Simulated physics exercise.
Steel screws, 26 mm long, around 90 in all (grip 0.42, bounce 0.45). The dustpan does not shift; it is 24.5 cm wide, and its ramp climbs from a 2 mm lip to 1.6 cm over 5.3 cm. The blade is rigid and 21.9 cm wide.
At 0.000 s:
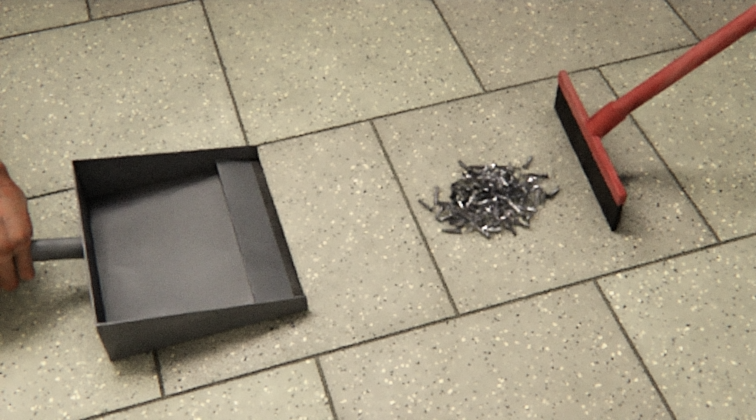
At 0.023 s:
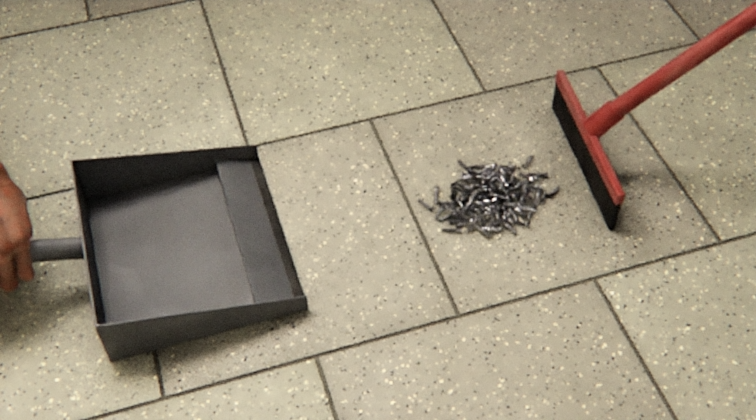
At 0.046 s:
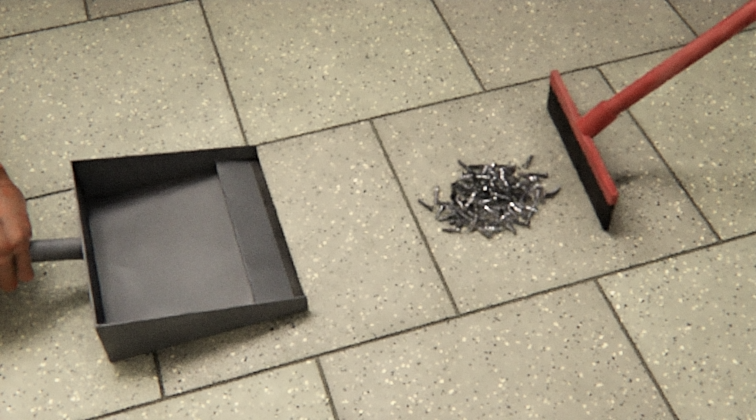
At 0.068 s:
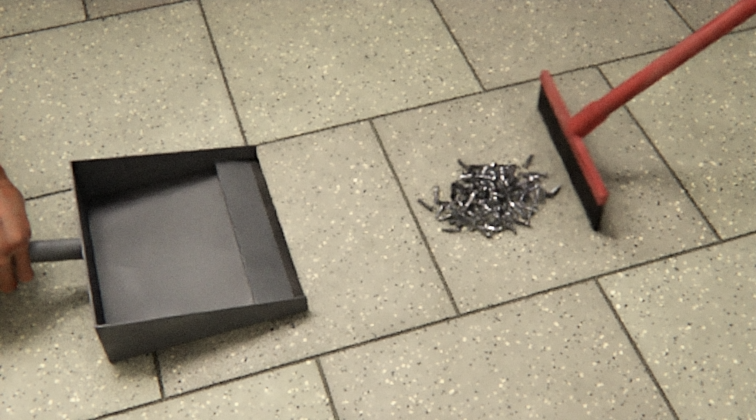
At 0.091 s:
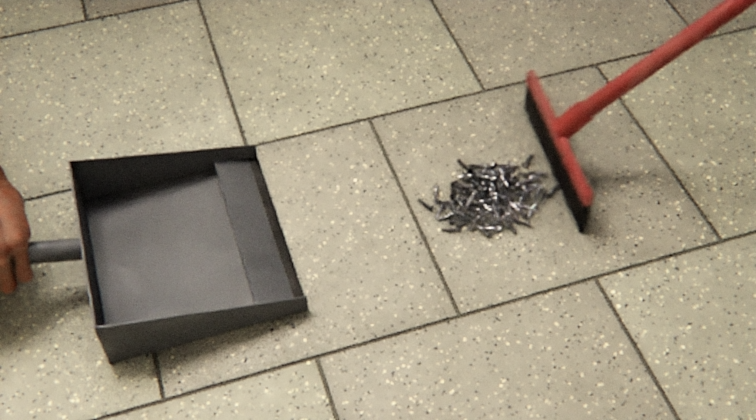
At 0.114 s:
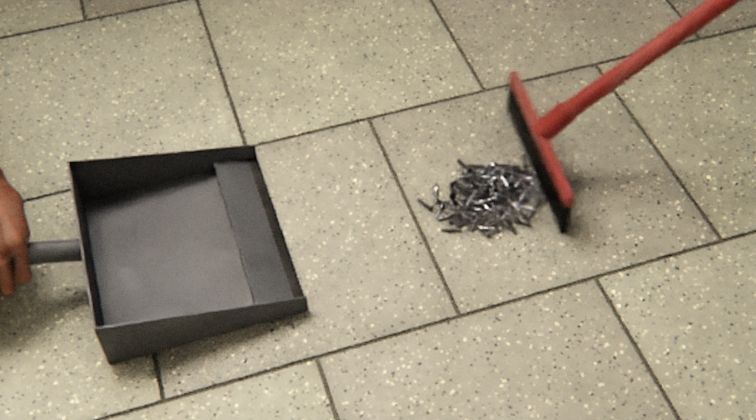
We see a hand holding a dark dustpan still on a speckled tile floor while a red-handled, dark-edged blade slides left a short way toward a pile of small metal screws, then touches and slightly shifts its right edge.
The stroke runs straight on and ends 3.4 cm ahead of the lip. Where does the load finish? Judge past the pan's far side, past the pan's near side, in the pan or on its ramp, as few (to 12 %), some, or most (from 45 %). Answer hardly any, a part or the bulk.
Past the pan's far side: Hardly any; past the pan's near side: Hardly any; in the pan or on its ramp: A part.
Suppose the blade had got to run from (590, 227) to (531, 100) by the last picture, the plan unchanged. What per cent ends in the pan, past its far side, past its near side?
Pan 5, far 0, near 30.
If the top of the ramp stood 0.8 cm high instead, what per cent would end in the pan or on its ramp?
Then about 40 per cent.
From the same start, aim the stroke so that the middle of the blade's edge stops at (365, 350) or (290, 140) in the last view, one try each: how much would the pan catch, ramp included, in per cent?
About 5 and 25 per cent.
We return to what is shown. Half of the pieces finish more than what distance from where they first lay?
Some 26 cm.
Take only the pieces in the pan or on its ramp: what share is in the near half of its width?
About 40 per cent.
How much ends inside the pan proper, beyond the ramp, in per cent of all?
Roughly 5 per cent.
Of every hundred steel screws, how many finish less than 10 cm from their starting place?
Some 0 per cent.
Then, at 0.27 s, middle of the blade 18 cm from the lip; 0 % over the lip, far side 0 %, near side 0 %.
After 0.37 s, middle of the blade 9 cm from the lip; 0 % over the lip, far side 0 %, near side 0 %.
Then, at 0.61 s, middle of the blade 5 cm from the lip; 40 % over the lip, far side 0 %, near side 5 %.
At rest (1.6 s), far side 0 %, near side 5 %, pan 35 %, in front of the lip or behind the blade 60 %.
